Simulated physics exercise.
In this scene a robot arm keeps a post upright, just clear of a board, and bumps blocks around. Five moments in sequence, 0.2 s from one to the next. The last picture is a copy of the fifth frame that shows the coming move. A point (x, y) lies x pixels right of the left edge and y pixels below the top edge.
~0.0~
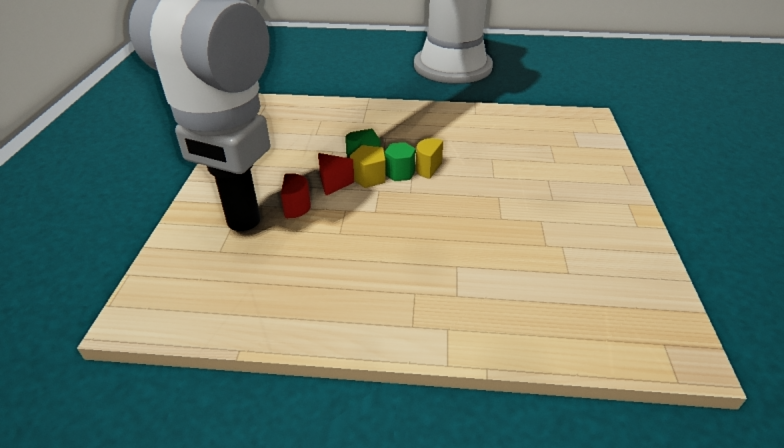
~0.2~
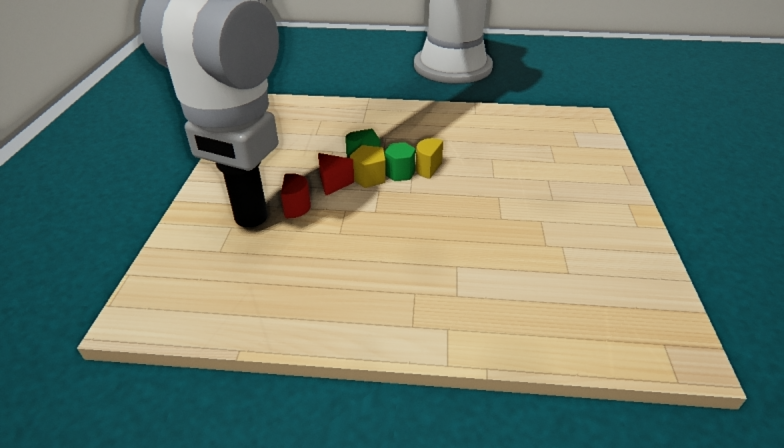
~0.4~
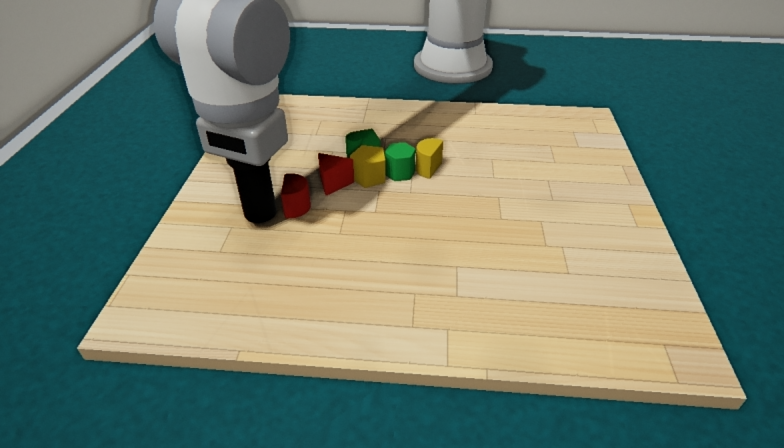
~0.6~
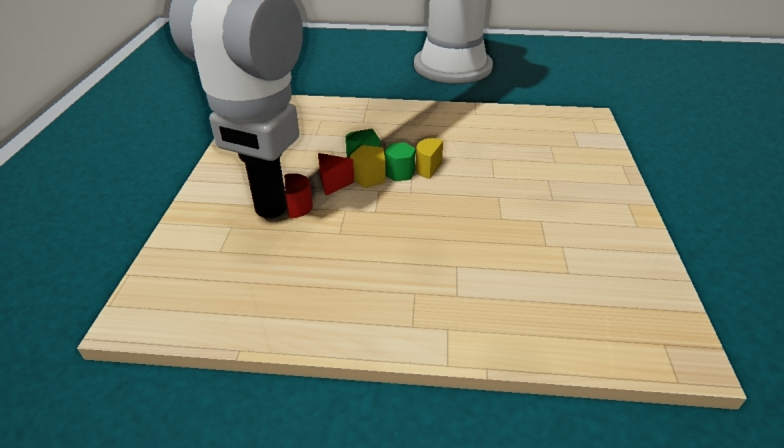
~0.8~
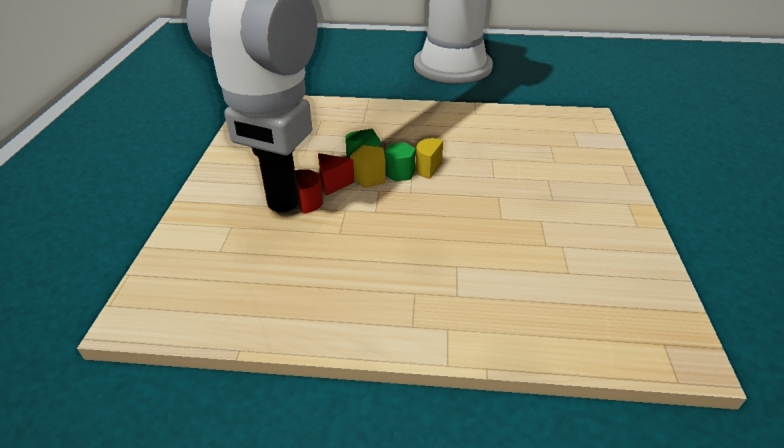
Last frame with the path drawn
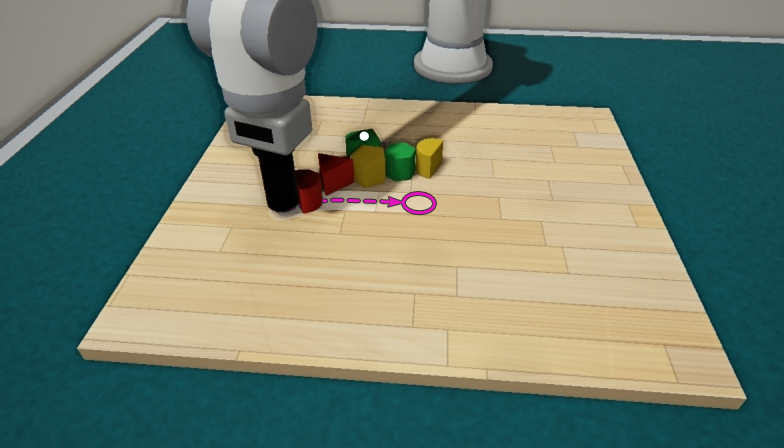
A robot arm with a black post at its tip moves slowly to the right across a wooden board, toward a row of red, green and yellow blocks. The post meets the nearest red block and nudges it slightly right, closer to the red triangular block beside it.
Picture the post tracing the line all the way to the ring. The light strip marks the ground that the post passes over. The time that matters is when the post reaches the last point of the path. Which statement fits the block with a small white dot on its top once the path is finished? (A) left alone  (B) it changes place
The one that fits is B, it changes place.
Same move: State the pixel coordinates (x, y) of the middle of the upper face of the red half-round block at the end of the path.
Near (369, 162).
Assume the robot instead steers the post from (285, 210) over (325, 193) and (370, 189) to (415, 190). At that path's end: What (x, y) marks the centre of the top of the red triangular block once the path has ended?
I'd guess (345, 149).
Path on the board, from (285, 210) through (351, 201) to (419, 203); the dot is on the green heart-shaped block.
On the path given first. One third of the way, post (329, 193); red half-round block (349, 167), turned 30° anticlockwise; red triangular block (344, 152), turned 70° anticlockwise; green heart-shaped block (367, 134), turned 20° anticlockwise; yellow five-sided block (371, 151), turned 25° clockwise.
Two thirds of the way, post (374, 194); red half-round block (369, 162), turned 75° anticlockwise; red triangular block (344, 150), turned 80° anticlockwise; green heart-shaped block (369, 131), turned 45° anticlockwise; yellow five-sided block (376, 146), turned 25° clockwise.
At the end, post (419, 195); red half-round block (369, 162), turned 75° anticlockwise; red triangular block (344, 150), turned 80° anticlockwise; green heart-shaped block (369, 131), turned 45° anticlockwise; yellow five-sided block (376, 146), turned 25° clockwise.
